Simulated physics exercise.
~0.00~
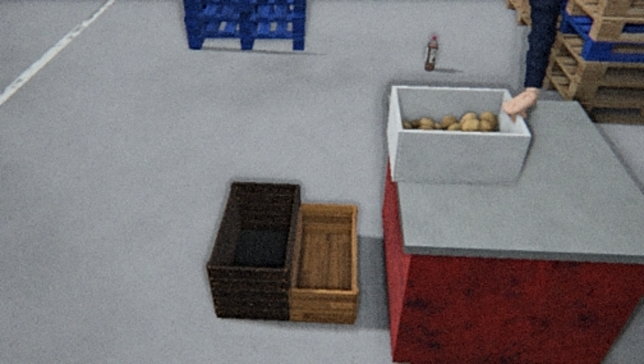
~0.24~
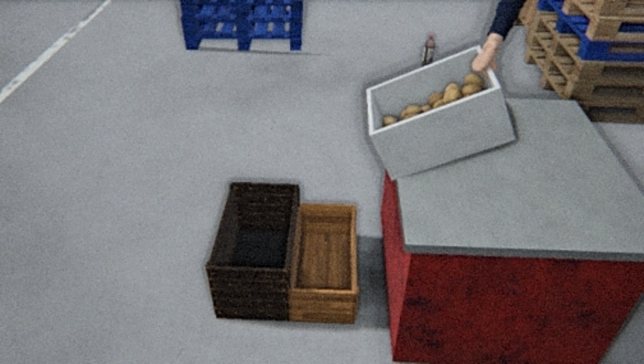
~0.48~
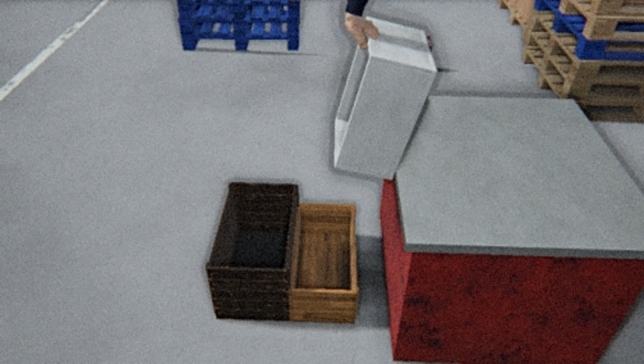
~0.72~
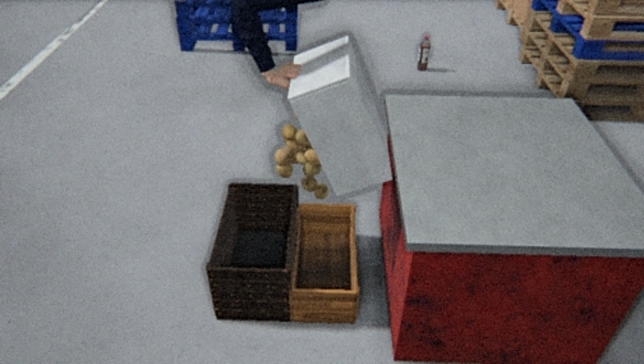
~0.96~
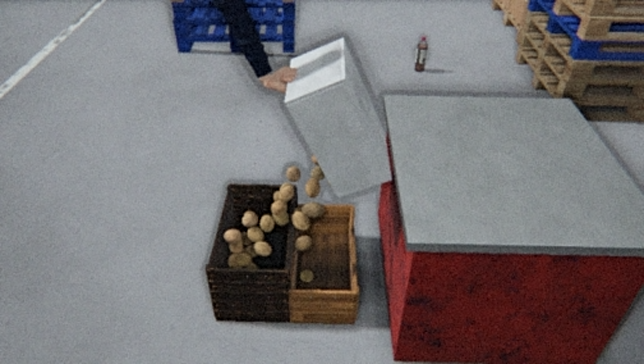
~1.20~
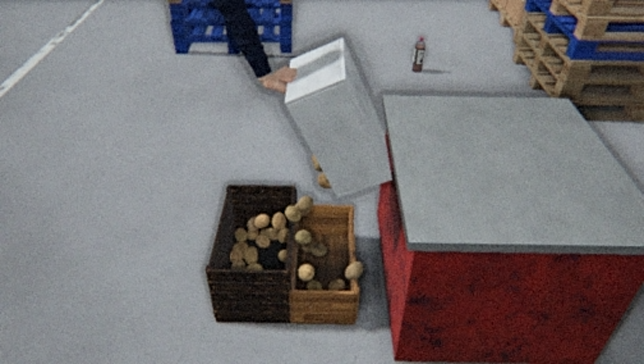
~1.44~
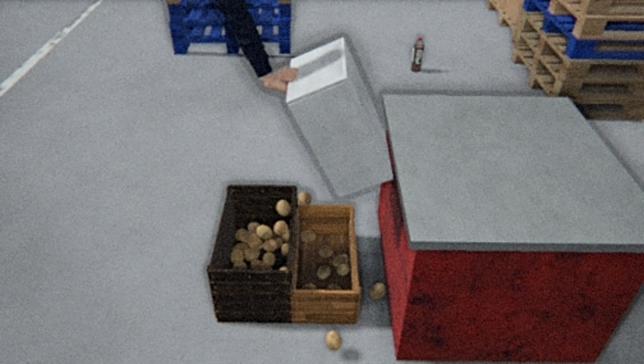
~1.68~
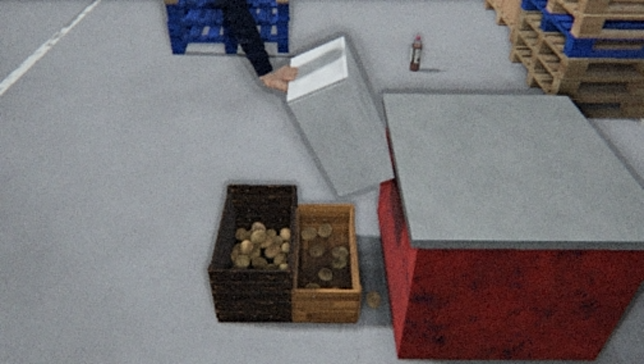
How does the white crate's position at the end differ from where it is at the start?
At the start the white crate sits upright on top of the bench, while at the end it is further left, held tipped past the bench's left edge with its opening facing down.
At the start, a white crate of potatoes sits on a grey-topped red bench, with a hand at its rim and an empty black box and wooden bin standing on the floor to the left. The hand tips the crate to the left over the edge of the bench until its open side points downward. Potatoes spill out in a stream, dropping into both containers. A few stray ones tumble around the wooden bin, and a couple drop toward the floor. By the end, the hand still holds the emptied crate tilted, most of the potatoes lie in the black box, and fewer rest in the wooden bin.
